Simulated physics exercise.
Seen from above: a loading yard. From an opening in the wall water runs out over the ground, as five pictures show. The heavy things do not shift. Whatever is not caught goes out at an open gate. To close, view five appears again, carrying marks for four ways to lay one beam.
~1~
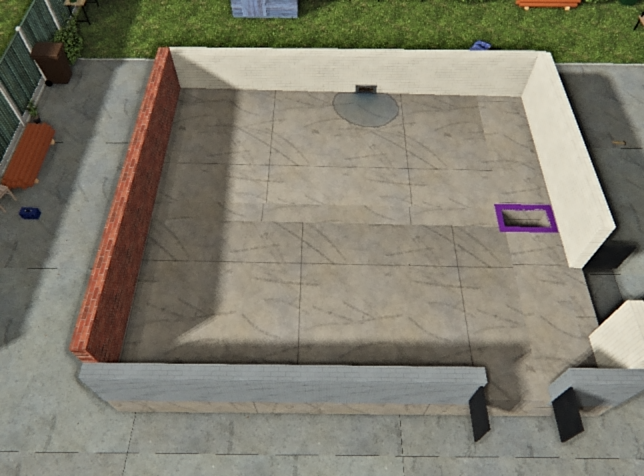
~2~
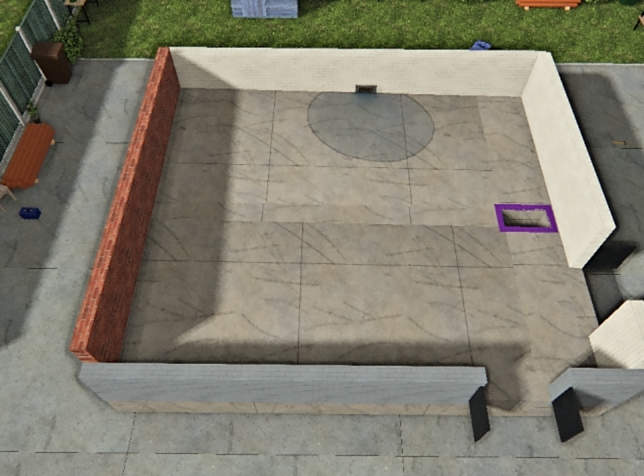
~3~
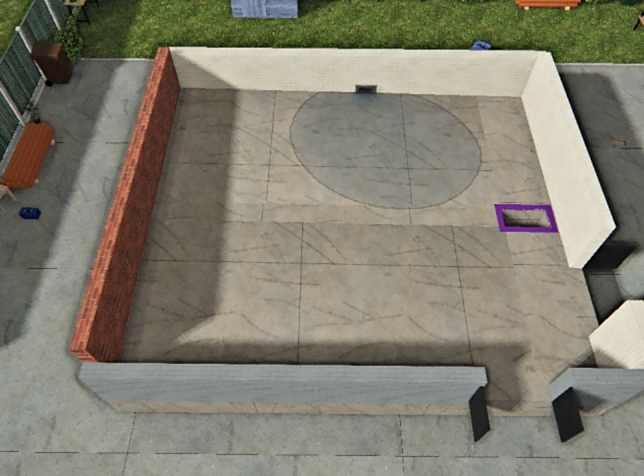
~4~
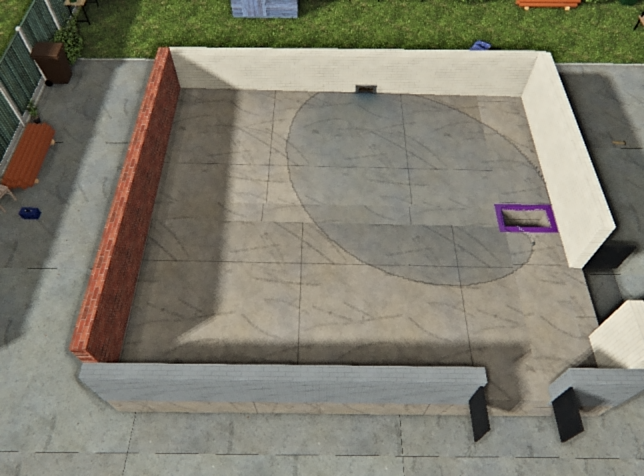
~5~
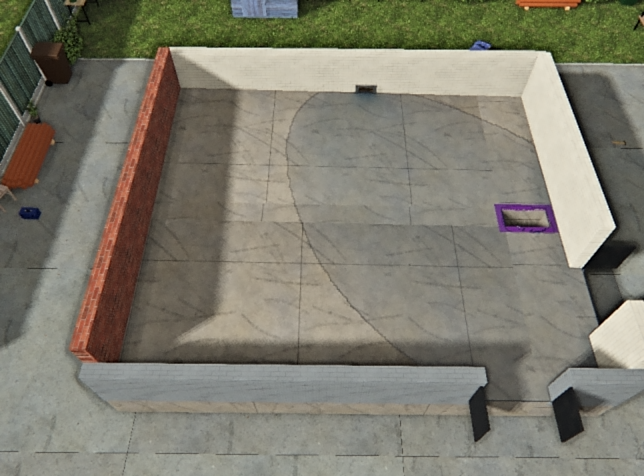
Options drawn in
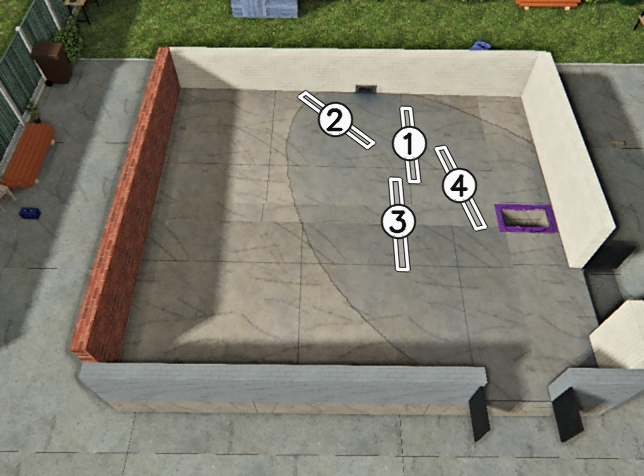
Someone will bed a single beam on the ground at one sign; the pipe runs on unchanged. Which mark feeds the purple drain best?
2.
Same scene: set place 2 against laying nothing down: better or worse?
Place 2 is better.
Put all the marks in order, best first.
The order is 2, 3, 4, 1.
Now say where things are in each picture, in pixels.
The first frame shows outfall at (366, 89); purple drain at (526, 218); open gate at (579, 301); open gate at (509, 386); front seen at (371, 123), 2 % of the ground wet; purple drain still dry.
The second frame shows front seen at (413, 152), 9 % of the ground wet; purple drain still dry.
The third frame shows front seen at (422, 205), 19 % of the ground wet; purple drain still dry.
The fourth frame shows front seen at (493, 275), 35 % of the ground wet; purple drain taking water.
The fifth frame shows front seen at (601, 333), 52 % of the ground wet; purple drain taking water.
On the marked copy, 1 from (414, 181) to (406, 108); 2 from (302, 94) to (370, 145); 3 from (402, 269) to (395, 179); 4 from (440, 148) to (480, 227).
For place 1, about 6 % of the stream goes into the purple drain, about 94 % out by the gates.
For place 2, about 58 % of the stream goes into the purple drain, about 42 % out by the gates.
For place 3, about 29 % of the stream goes into the purple drain, about 71 % out by the gates.
For place 4, about 15 % of the stream goes into the purple drain, about 85 % out by the gates.
